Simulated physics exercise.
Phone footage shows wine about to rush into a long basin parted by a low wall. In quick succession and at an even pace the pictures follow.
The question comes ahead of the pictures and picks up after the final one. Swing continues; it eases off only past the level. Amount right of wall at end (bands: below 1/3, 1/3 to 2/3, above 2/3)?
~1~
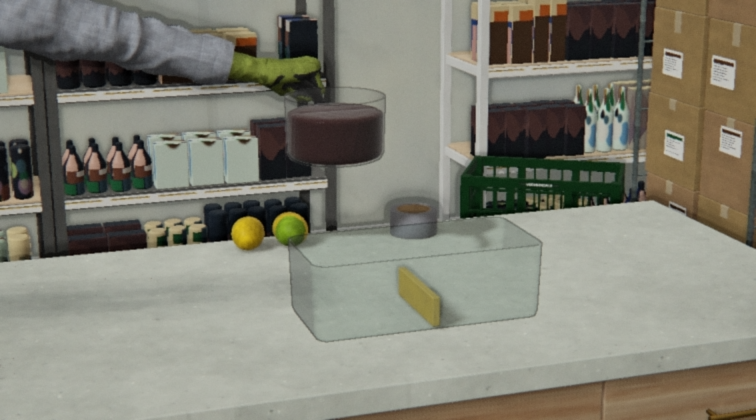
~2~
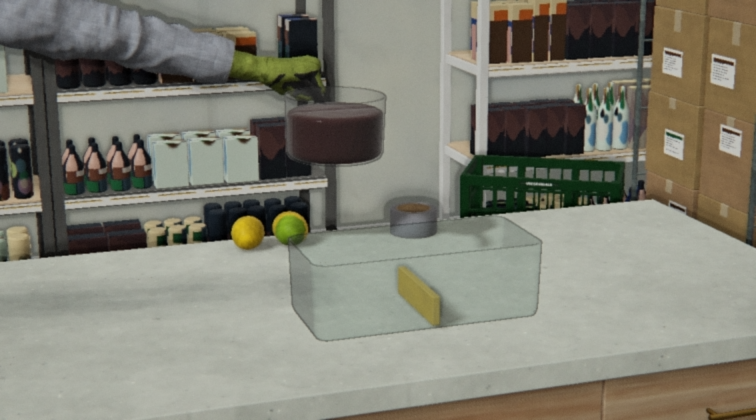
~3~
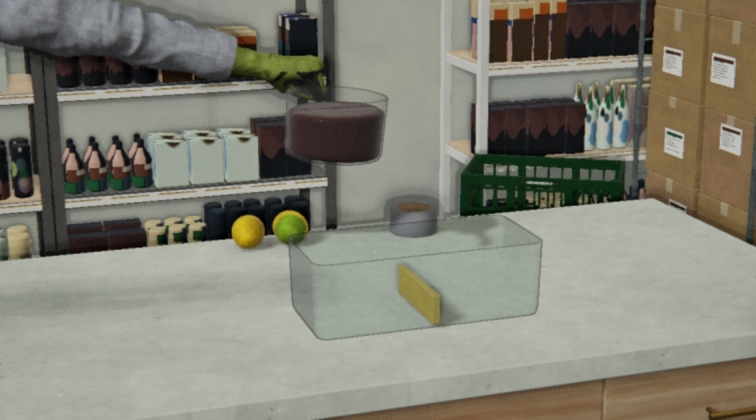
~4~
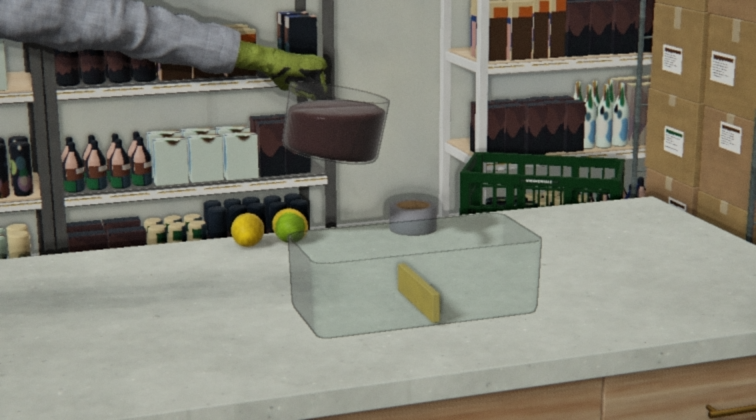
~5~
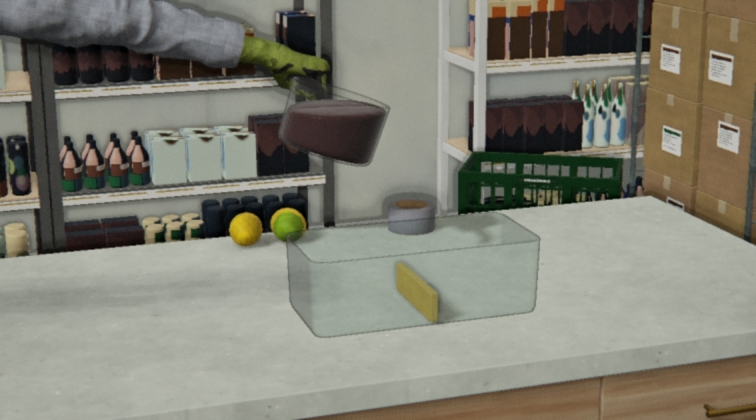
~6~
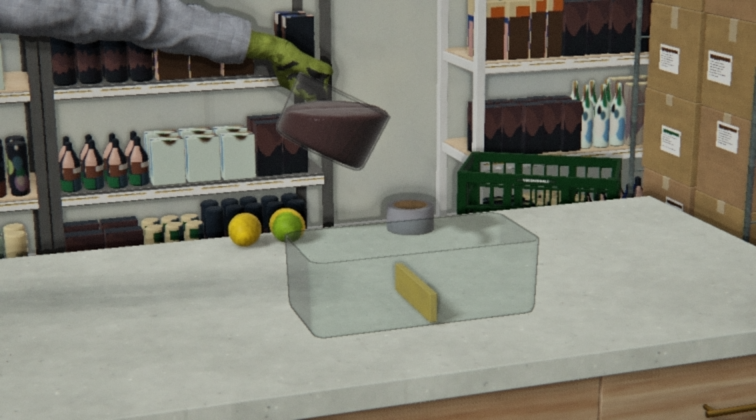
Most likely beyond two thirds will rest right of the wall.
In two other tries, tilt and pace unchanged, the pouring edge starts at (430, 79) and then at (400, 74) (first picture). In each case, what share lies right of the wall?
90 % and 90 %.
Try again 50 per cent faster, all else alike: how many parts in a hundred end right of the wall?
Something like 75 in a hundred.
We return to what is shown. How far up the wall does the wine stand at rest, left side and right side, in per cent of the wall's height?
I'd say close to 20 per cent on the left side and 70 on the right.
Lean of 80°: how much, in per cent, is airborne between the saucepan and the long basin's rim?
Close to 40 in a hundred.
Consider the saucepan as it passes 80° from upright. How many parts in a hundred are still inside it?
Roughly 55 percent remains at that point.
A moment on, the saucepan is tipped on its side and 53 per cent is still to pour, 1 is left of the wall and 9 right of it.
Next, the saucepan is tipped on its side and 16 per cent is still to pour, 6 is left of the wall and 62 right of it.
Then the saucepan is tipped on its side and 4 per cent is still to pour, 13 is left of the wall and 76 right of it.
Later the saucepan is tipped on its side and 1 per cent is still to pour, 18 is left of the wall and 78 right of it.
Finally, 20 per cent lies left of the wall, 78 right of it and 2 outside.
